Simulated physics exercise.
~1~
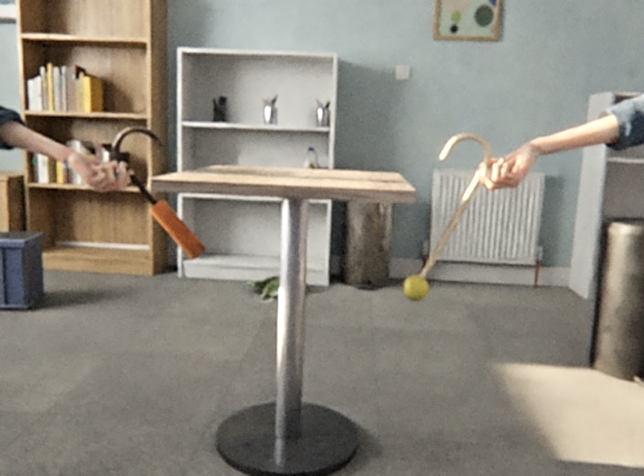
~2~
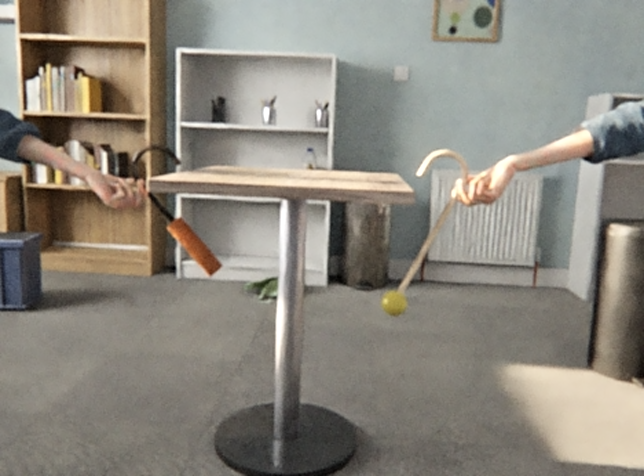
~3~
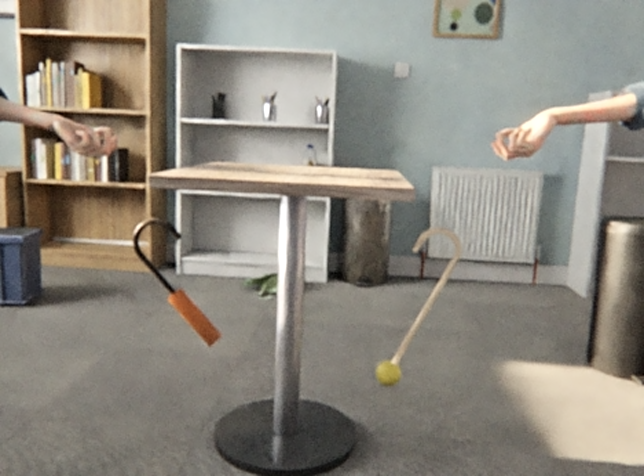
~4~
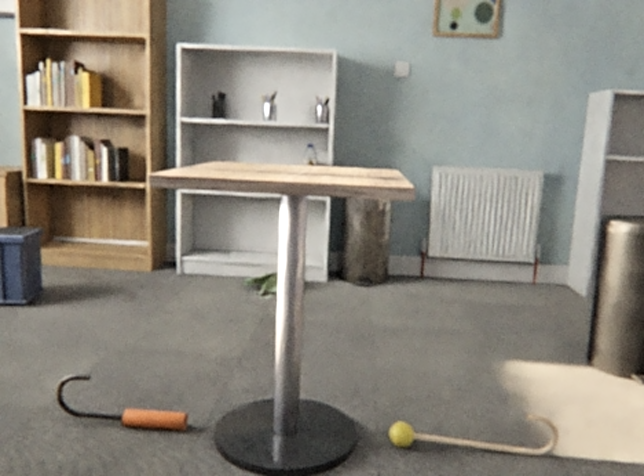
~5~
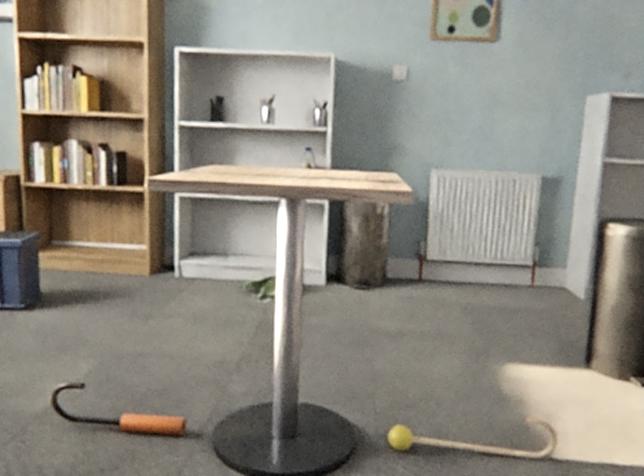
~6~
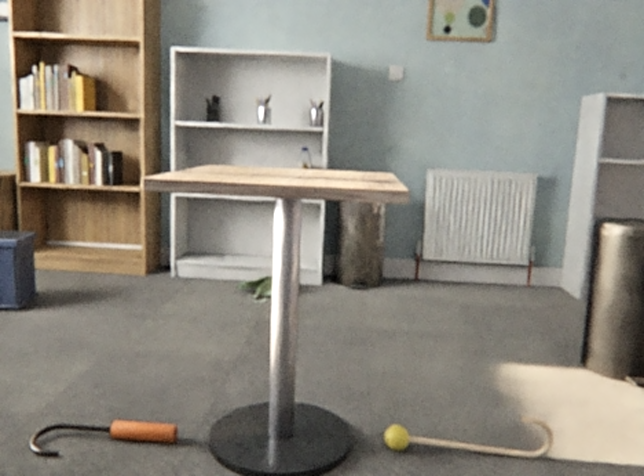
Two hands release an orange umbrella and a yellow ladle, which drop to the floor.
